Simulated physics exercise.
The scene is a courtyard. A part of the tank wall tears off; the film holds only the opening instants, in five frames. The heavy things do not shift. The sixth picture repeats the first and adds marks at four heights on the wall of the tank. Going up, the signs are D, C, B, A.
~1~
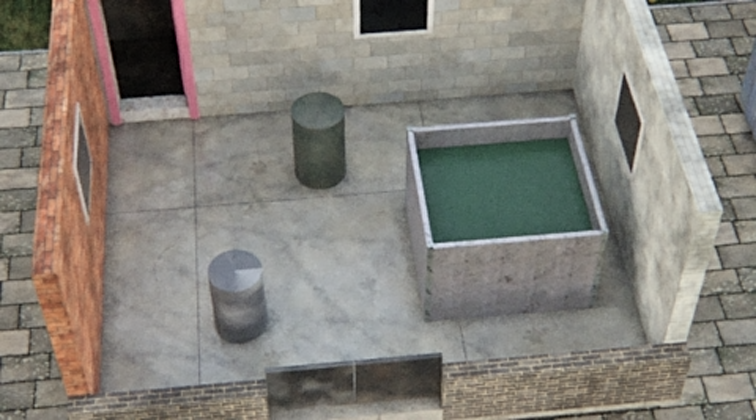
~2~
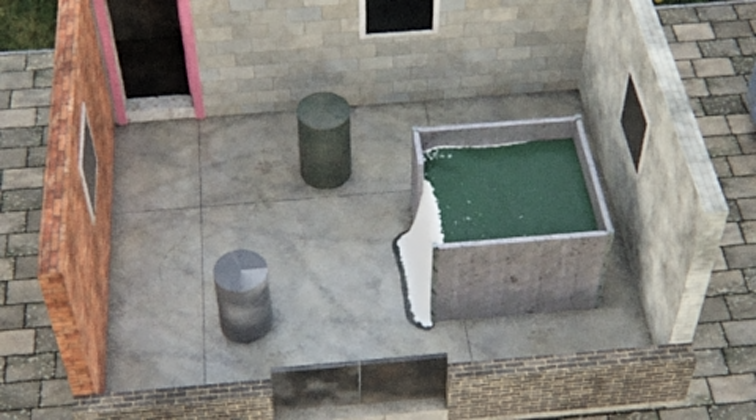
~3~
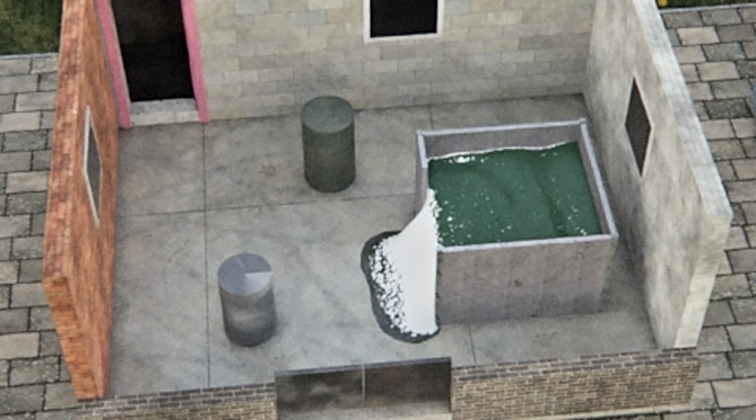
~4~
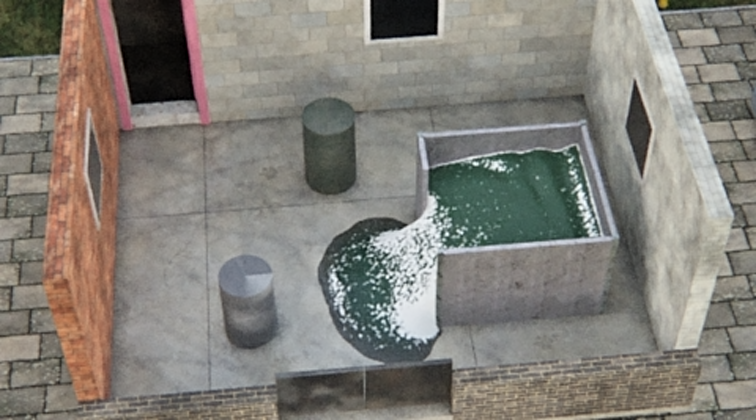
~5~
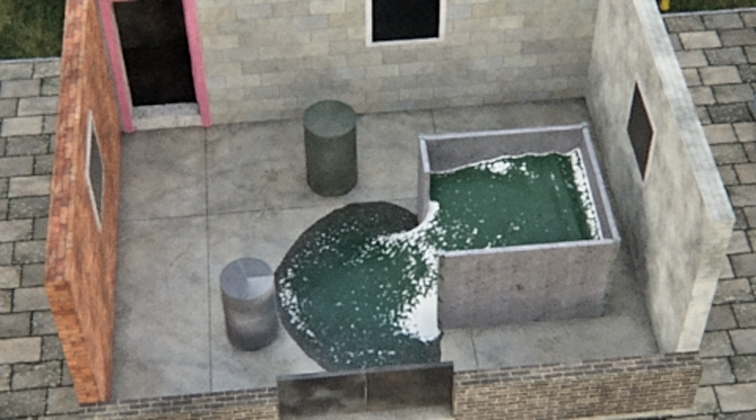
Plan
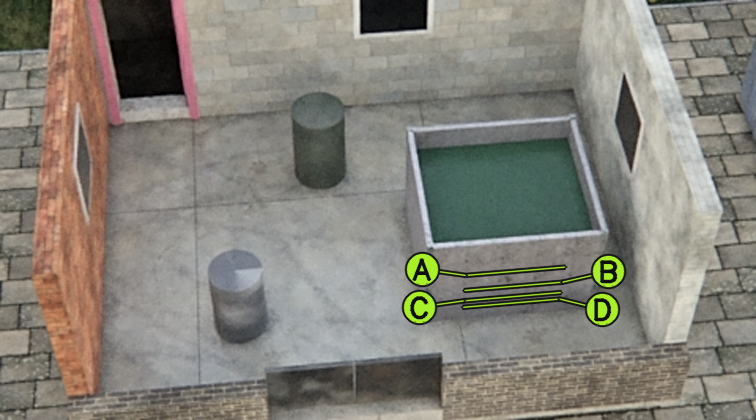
At first, green water lies still in a square tank on the right of a walled courtyard with two cylinders standing on the floor. Then white, foamy water pours from the tank's left side, and a rounded green puddle spreads leftward across the concrete to beside the lighter cylinder.
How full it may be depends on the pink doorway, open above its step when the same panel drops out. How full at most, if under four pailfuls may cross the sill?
It is B.
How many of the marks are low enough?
Three of the four.
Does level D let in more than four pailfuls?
No, not at all.
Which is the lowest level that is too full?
It is A.
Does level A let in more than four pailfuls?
Yes, it does.
In lime, A at (515, 271); B at (513, 286); C at (512, 296); D at (511, 303); from the bottom up D, C, B, A.
For level A, about 11 bucketfuls get in.
For level B, a bucket or two gets in.
For level C, nothing gets over.
For level D, nothing gets over.
